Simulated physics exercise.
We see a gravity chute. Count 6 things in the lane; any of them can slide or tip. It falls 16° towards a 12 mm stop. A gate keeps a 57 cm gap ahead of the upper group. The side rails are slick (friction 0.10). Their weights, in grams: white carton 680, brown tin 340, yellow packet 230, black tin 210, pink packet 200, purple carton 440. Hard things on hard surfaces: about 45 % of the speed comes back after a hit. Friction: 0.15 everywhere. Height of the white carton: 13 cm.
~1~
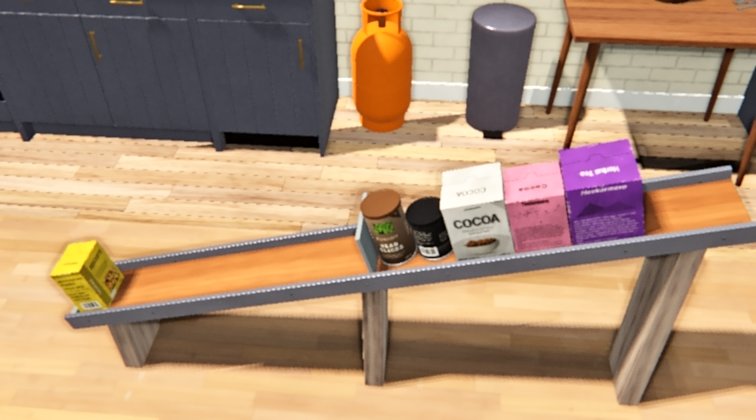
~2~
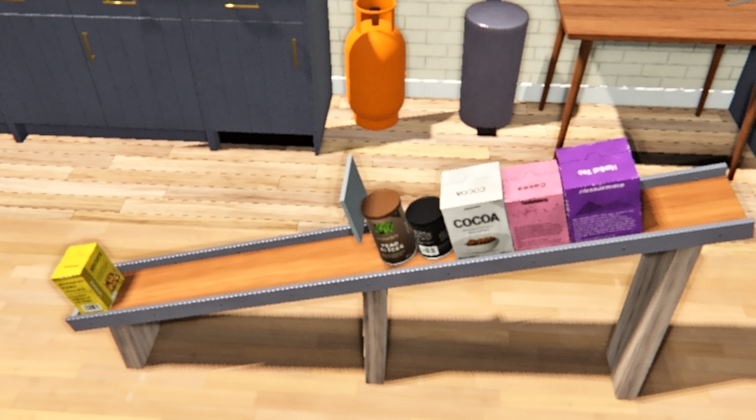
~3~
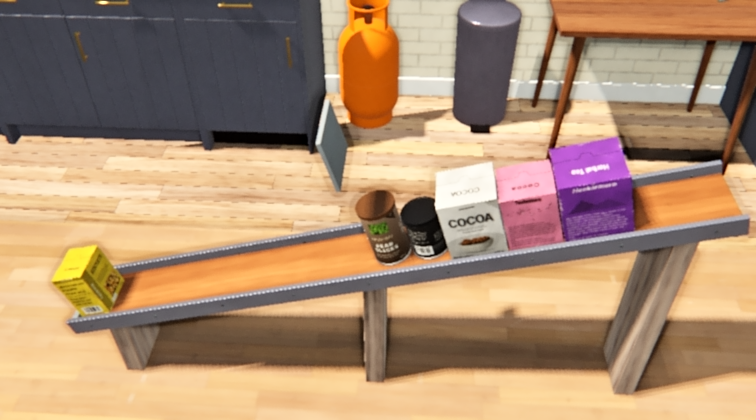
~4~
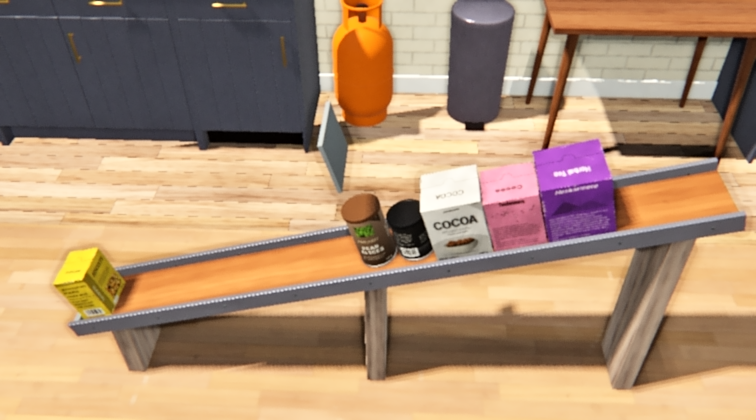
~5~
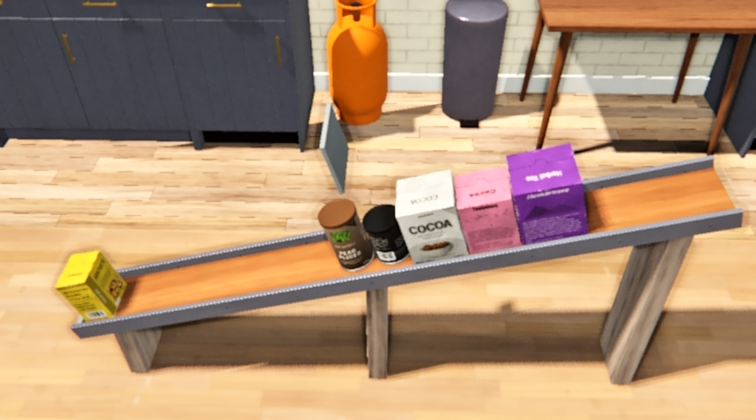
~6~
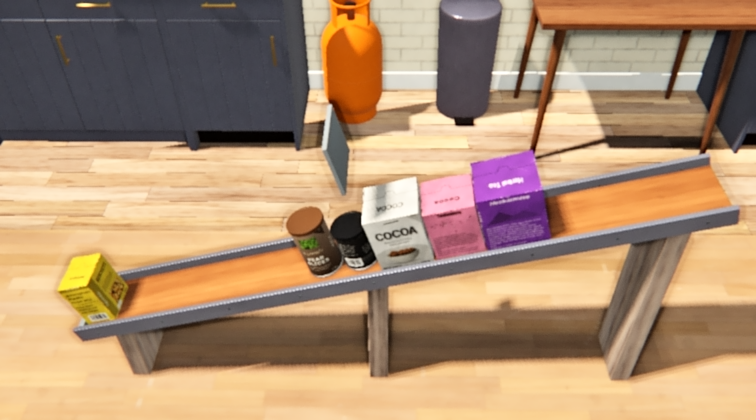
On a sloping wooden chute, a gate swings open and five grouped containers slide left.
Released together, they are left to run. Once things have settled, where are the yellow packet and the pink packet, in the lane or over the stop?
The yellow packet goes over the stop and the pink packet is caught by the stop.
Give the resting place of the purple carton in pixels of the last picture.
Near (189, 266).
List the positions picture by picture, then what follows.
In the first picture, gate shut; yellow packet (89, 276); pink packet (537, 208).
In the second picture, black tin (431, 228); purple carton (599, 193).
In the third picture, leader 63 cm from the stop; white carton (472, 212); brown tin (384, 228).
In the fourth picture, leader 60 cm from the stop; brown tin (370, 231); black tin (411, 230).
In the fifth picture, leader 55 cm from the stop; brown tin (347, 236); white carton (432, 218).
In the sixth picture, leader 49 cm from the stop; yellow packet (95, 289); pink packet (453, 217).
Then, 0.40 s past the last view, leader 14 cm from the stop; pink packet near (278, 252); yellow packet near (95, 289).
Then, 1.10 s past the last view, brown tin and yellow packet now over the stop; pink packet near (205, 270); black tin tipped 21° against what carries it.
Finally, over the stop, brown tin, yellow packet and black tin; the other 3 in the lane. In the last view, pink packet near (142, 283).
